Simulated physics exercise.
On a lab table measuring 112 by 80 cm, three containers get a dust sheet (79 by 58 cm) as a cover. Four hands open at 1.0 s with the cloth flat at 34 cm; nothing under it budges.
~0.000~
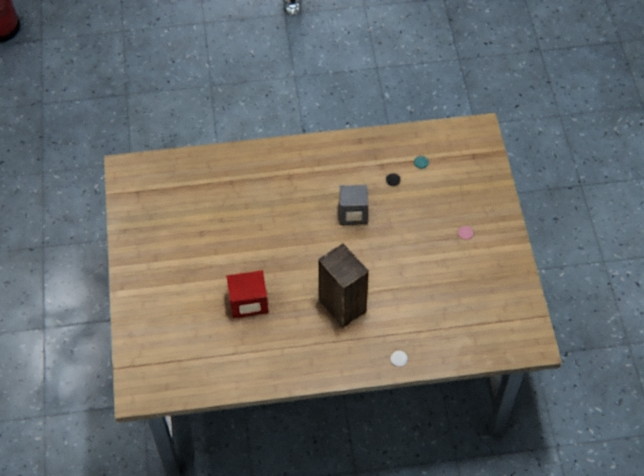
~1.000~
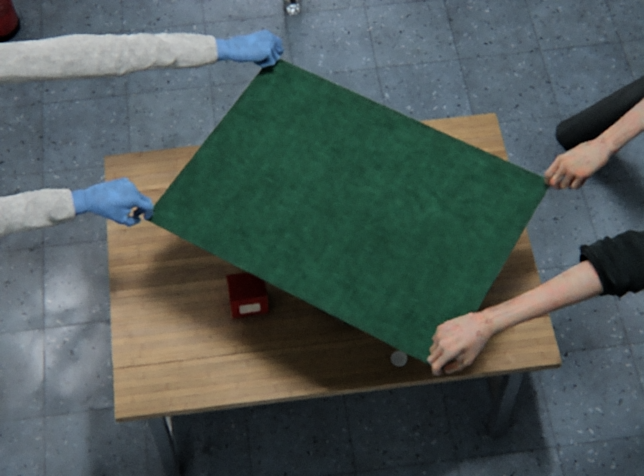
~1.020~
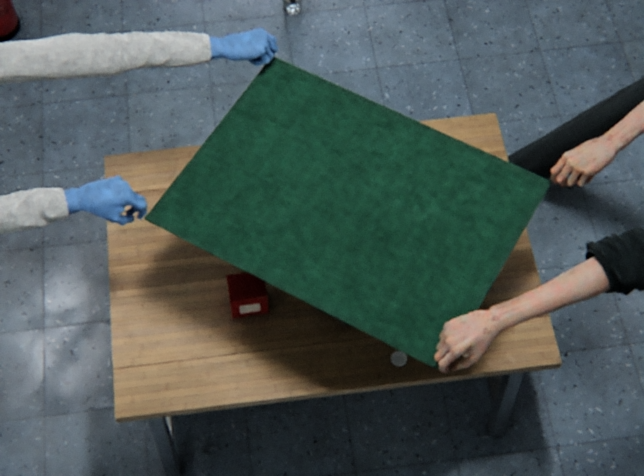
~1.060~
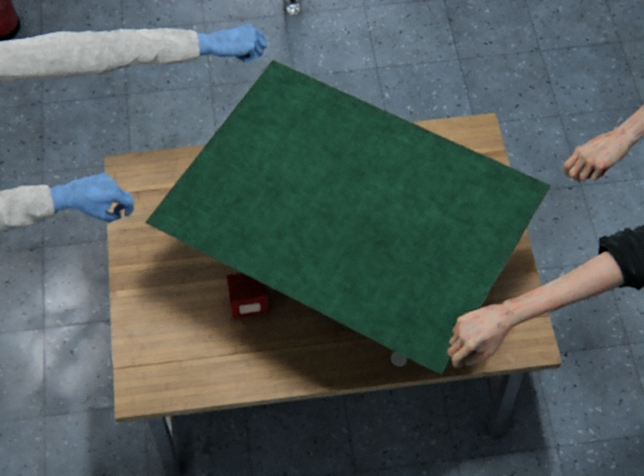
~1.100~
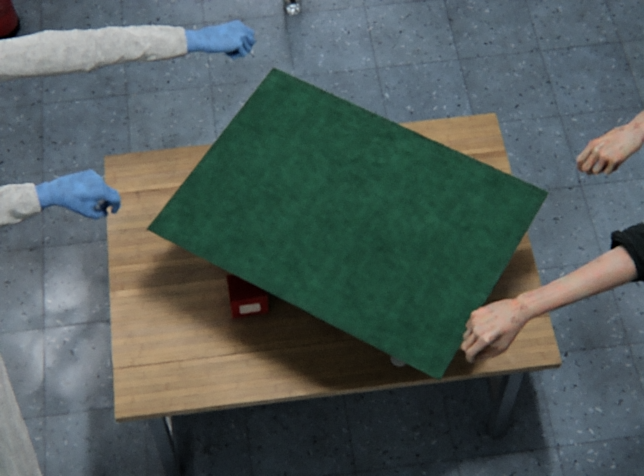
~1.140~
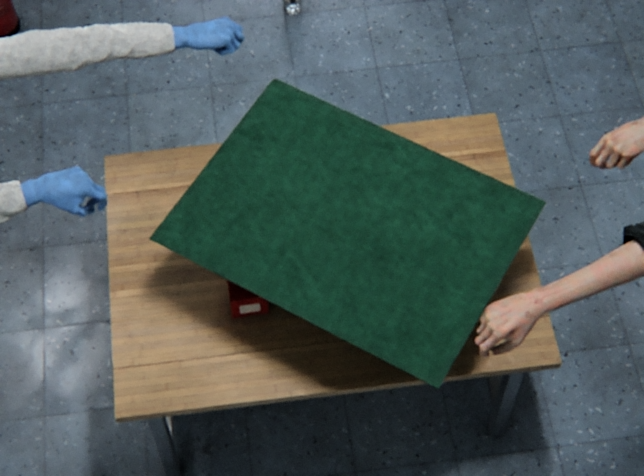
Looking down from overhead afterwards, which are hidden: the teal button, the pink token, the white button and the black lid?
In order: The teal button still shows; the pink token stays uncovered; the white button gets covered; the black lid still shows.
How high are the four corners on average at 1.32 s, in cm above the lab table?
Some 0 cm up.
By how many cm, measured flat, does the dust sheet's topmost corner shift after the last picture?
About 8 cm.
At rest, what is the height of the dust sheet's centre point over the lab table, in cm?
Some 20 cm up.
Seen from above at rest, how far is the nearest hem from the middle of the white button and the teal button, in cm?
Roughly 6 cm, 17 cm.
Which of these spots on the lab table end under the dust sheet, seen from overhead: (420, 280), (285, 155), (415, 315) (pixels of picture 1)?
The first vanishes under it; the second stays uncovered; the third vanishes under it.
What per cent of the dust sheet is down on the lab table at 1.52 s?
Some 30 per cent.
After 1.3 s, 25 % of it is down, spanning 81 by 75 cm, above white button.
After 1.5 s, 30 % of it is down, spanning 82 by 74 cm, above white button.
After 1.7 s, 30 % of it is down, spanning 81 by 76 cm, above white button.
After 1.9 s, 30 % of it is down, spanning 81 by 76 cm, above white button.
After 2.7 s, 30 % of it is down, spanning 81 by 75 cm, above white button.
